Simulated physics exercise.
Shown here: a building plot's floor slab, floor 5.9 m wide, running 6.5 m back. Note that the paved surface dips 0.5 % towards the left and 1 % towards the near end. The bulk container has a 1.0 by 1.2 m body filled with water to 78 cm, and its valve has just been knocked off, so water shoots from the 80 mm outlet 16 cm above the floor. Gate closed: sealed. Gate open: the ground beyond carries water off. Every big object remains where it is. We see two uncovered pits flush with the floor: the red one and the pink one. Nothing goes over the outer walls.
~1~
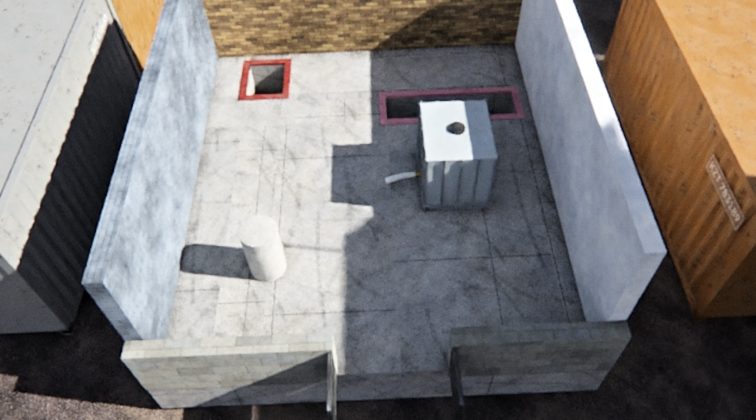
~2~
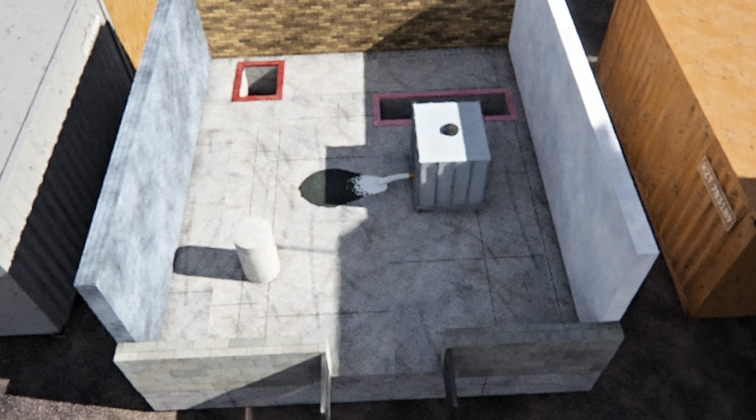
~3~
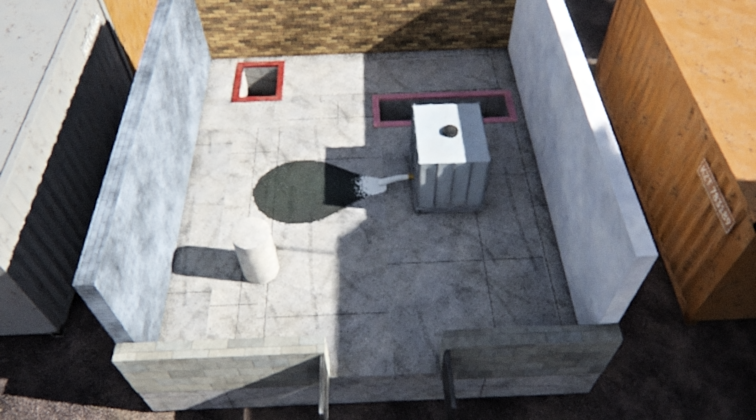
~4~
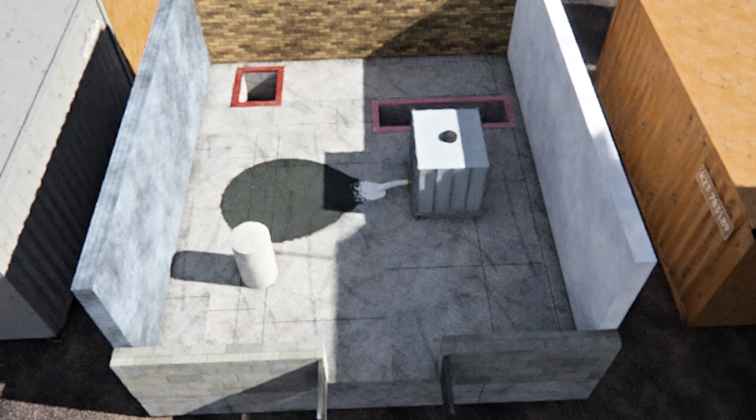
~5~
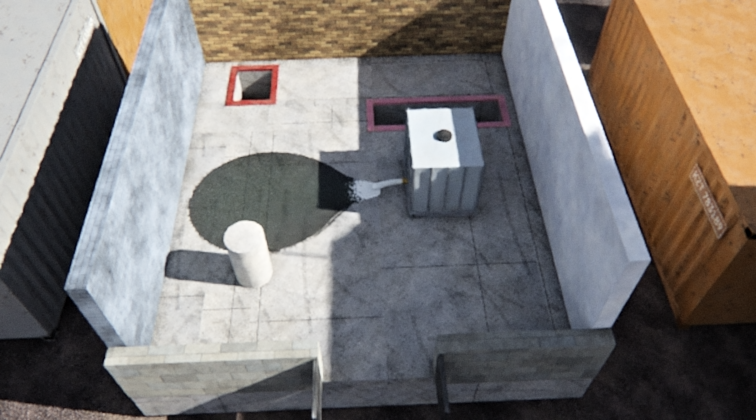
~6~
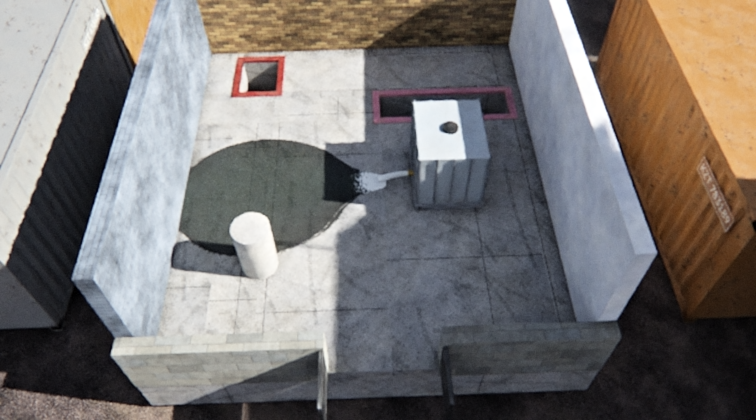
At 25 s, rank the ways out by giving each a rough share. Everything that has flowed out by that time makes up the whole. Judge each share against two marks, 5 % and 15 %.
Against the marks, the gate gets between 5 and 15 %; the red pit gets less than 5 %; the pink pit gets less than 5 %.
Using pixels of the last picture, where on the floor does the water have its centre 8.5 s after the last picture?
Roughly (233, 232) in the last view.
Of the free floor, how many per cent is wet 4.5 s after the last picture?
Near 25 per cent of the floor.
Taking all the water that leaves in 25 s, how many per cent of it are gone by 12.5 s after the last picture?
I'd put it at about 10 per cent.
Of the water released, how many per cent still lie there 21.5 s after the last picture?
88 %.
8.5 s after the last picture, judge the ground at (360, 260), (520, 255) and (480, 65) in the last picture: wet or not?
First untouched, then untouched, then untouched.
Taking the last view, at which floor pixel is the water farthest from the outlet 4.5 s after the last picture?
Near (154, 362).
Then, 1.5 s after the last picture water covers 15 % of the floor and is deepest (4 cm) near (371, 182); gone so far, the gate 0 %, the red pit 0 %, the pink pit 0 %.
Then, 4.5 s after the last picture water covers 25 % of the floor and is deepest (4 cm) near (371, 182); gone so far, the gate 0 %, the red pit 0 %, the pink pit 0 %.
Then, 8.5 s after the last picture water covers 30 % of the floor and is deepest (4 cm) near (154, 362); gone so far, the gate 0 %, the red pit 0 %, the pink pit 0 %.
Then, 12.5 s after the last picture water covers 40 % of the floor and is deepest (5 cm) near (154, 362); gone so far, the gate 1 %, the red pit 0 %, the pink pit 0 %.
Then, 21.5 s after the last picture water covers 45 % of the floor and is deepest (5 cm) near (154, 362); gone so far, the gate 11 %, the red pit 1 %, the pink pit 0 %.
